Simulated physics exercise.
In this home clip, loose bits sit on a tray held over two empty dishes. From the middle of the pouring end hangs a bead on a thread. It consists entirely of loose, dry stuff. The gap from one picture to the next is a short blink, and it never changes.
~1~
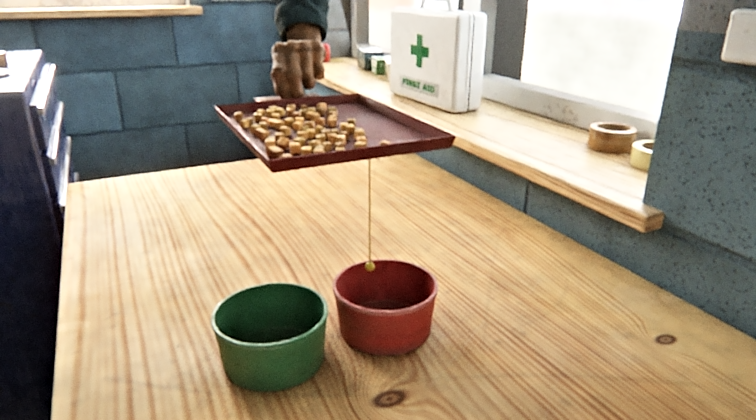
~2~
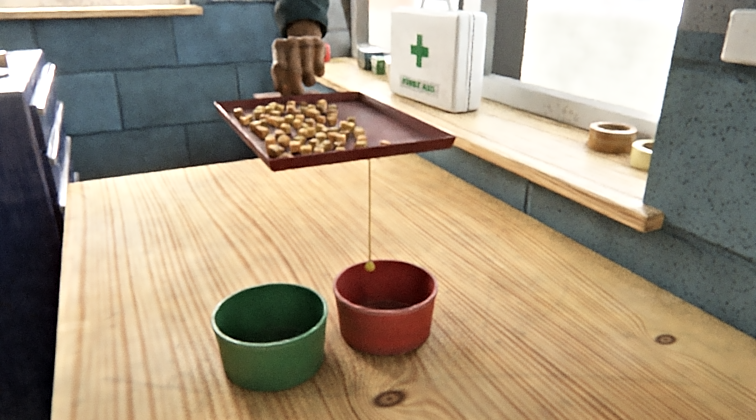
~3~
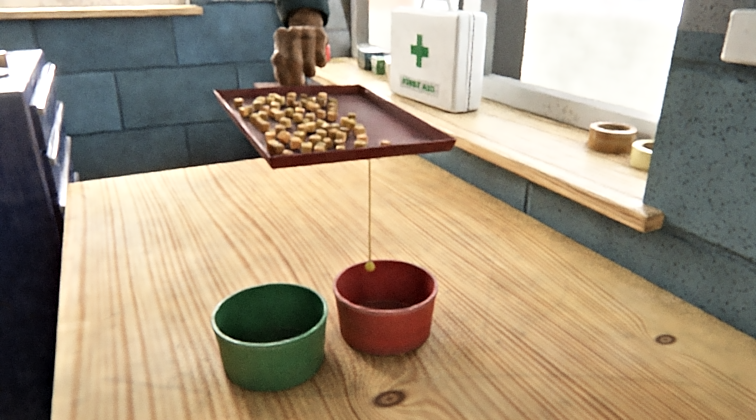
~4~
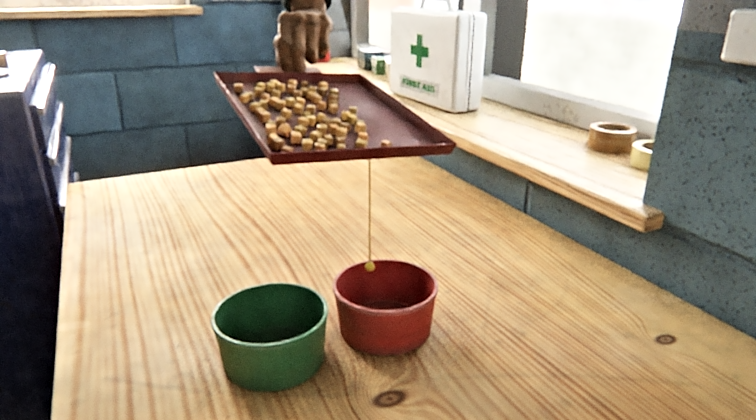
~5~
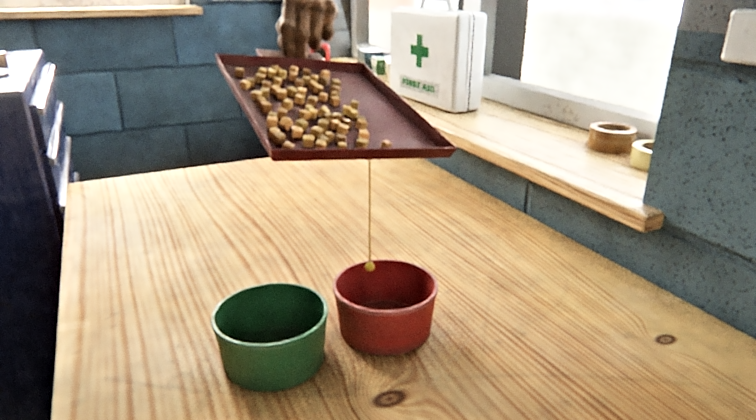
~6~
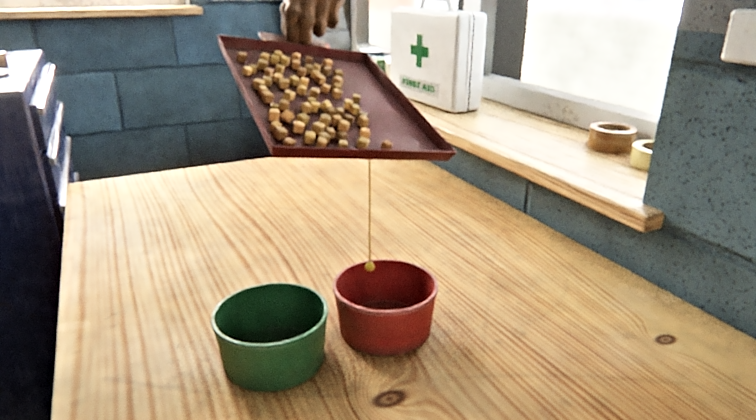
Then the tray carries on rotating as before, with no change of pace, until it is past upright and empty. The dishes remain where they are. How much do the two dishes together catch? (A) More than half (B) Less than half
B.
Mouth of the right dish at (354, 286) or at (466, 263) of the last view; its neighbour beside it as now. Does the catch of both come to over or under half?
In the first position a minority, in the second a majority.
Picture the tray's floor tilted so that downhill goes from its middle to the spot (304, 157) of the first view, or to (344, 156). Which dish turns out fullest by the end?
So, the dish at the left the first time round, the dish at the left the second.
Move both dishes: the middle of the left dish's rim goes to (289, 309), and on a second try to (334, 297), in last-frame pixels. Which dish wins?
The right of the pair the first time, the right of the pair the second.
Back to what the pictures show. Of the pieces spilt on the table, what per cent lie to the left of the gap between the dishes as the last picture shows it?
It comes to near 0 percent of the spill.
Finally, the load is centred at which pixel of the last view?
Roughly at pixel (462, 320).
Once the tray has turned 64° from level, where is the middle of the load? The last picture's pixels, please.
Around (411, 150).
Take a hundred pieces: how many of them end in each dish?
About: Left dish 0, right dish 20 per cent.
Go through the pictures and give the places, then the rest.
Corners of the pouring end at (272, 159) and (451, 135), level; middle of the load at (305, 130), small wooden cubes; left dish at (289, 362); right dish at (409, 328); bead on its thread at (370, 266), in the first frame.
Corners of the pouring end at (272, 158) and (452, 136), level; middle of the load at (305, 129), in the second frame.
Corners of the pouring end at (272, 155) and (452, 138), tipped barely, lowest at the right corner; middle of the load at (305, 123), in the third frame.
Corners of the pouring end at (273, 152) and (452, 142), tipped a little, lowest at the right corner; middle of the load at (306, 116), in the fourth frame.
Corners of the pouring end at (275, 148) and (452, 146), tipped a little, lowest at the right corner; middle of the load at (312, 101), in the fifth frame.
Corners of the pouring end at (276, 145) and (452, 150), tipped clearly, lowest at the right corner; middle of the load at (314, 93); left dish at (289, 362); right dish at (409, 328), in the sixth frame.
Soon, tray tipped steeply; most on the tray; a small part in the air.
A while on, tray tipped past a quarter turn; a small part on the tray; a small part in the right dish; about half outside both; about a quarter in the air.
Towards the end, tray tipped past a quarter turn; about a quarter in the right dish; most outside both.
Finally, tray tipped past a quarter turn; none in the left dish; about a quarter in the right dish; most outside both.
